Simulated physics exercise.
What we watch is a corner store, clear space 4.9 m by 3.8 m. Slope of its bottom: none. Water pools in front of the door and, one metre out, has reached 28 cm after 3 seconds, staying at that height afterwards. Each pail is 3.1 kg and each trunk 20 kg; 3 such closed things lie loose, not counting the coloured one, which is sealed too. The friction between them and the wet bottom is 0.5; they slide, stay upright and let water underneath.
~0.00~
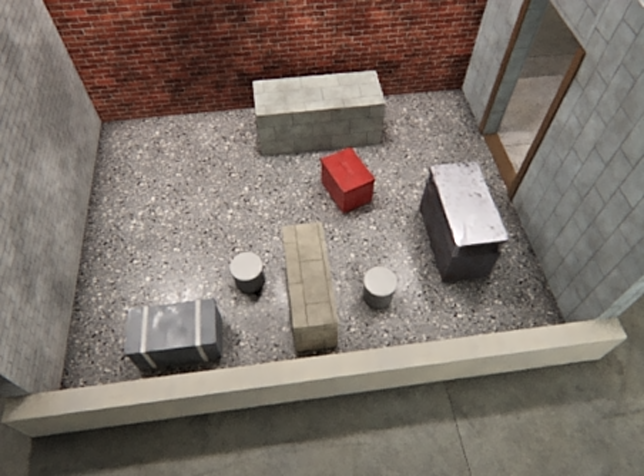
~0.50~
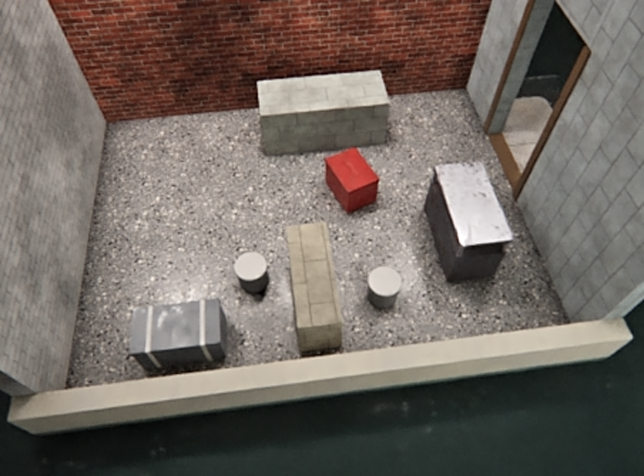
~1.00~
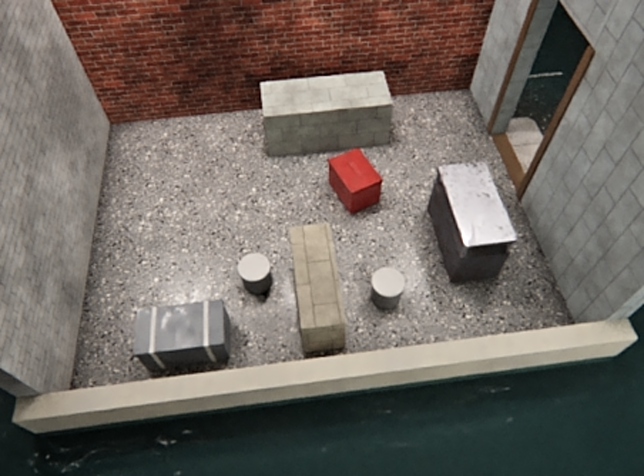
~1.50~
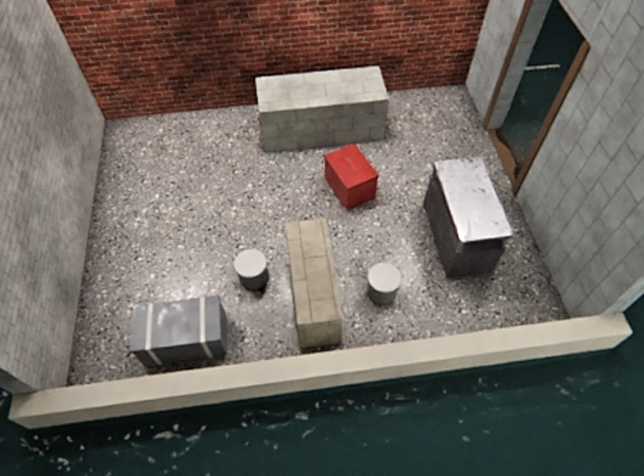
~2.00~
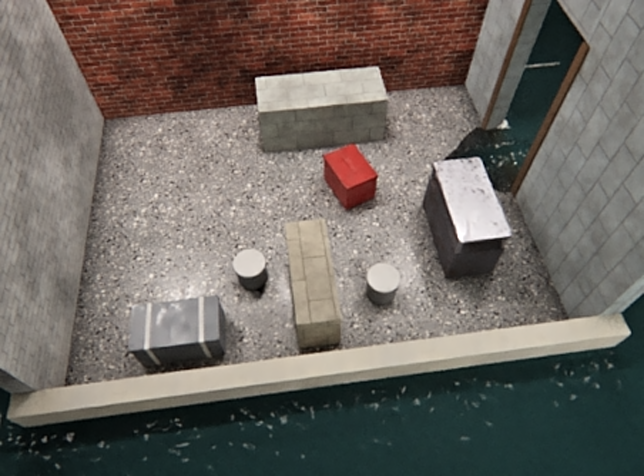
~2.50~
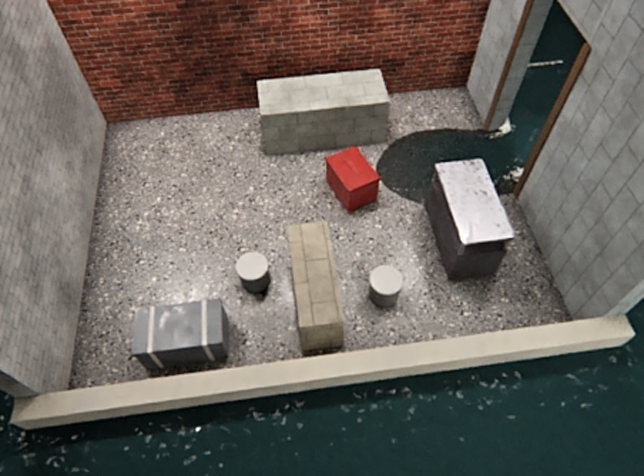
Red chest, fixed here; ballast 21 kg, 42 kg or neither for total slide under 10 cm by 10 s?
Neither.
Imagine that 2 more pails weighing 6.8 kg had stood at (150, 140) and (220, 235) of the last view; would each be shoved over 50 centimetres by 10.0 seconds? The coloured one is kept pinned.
In that order: Beyond it, within it.
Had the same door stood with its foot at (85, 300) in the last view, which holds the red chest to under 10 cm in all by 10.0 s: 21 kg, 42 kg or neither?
Lab note: Upper mass required.
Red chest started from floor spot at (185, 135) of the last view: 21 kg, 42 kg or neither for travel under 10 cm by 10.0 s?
Outcome - success with heavier only.
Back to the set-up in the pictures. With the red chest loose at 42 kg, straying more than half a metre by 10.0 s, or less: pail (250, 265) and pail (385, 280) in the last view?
The first is within the mark and the second is beyond the mark.
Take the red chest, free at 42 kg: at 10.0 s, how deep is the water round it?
About 9 cm.
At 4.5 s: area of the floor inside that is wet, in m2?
Somewhere about 9.5 m2, give or take.
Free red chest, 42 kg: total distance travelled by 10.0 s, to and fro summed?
Roughly 50 centimetres.
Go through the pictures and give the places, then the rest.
The red chest at (348, 169) rests on the ground; 0.0 m2 under water; 0 of 4 have shifted, in the first picture.
The red chest at (352, 169), on the bottom; 0.0 m2 under water; 0 of 4 have shifted, in the second picture.
The red chest at (355, 170), on the bottom; 0.0 m2 under water; 0 of 4 have shifted, in the third picture.
The red chest at (351, 165) rests on the ground; water covers 0.0 m2; 0 of 4 have shifted, in the fourth picture.
The red chest at (350, 165), on the bottom; 0.4 m2 under water; 0 of 4 have shifted, in the fifth picture.
The red chest at (352, 168) rests on the ground; water covers 1.5 m2; 0 of 4 have shifted, in the sixth picture.
After 3.5 s the red chest would be 12 cm from its start with 21 kg and 0 cm from its start with 42 kg; 7 cm of water round it then.
After 4.5 s the red chest would be 83 cm from its start with 21 kg and 14 cm from its start with 42 kg; 8 cm of water round it then.
After 7.0 s the red chest would be 220 cm from its start with 21 kg and 25 cm from its start with 42 kg; 8 cm of water round it then.
After 10.0 s the red chest would be 316 cm from its start with 21 kg and 47 cm from its start with 42 kg; 9 cm of water round it then.
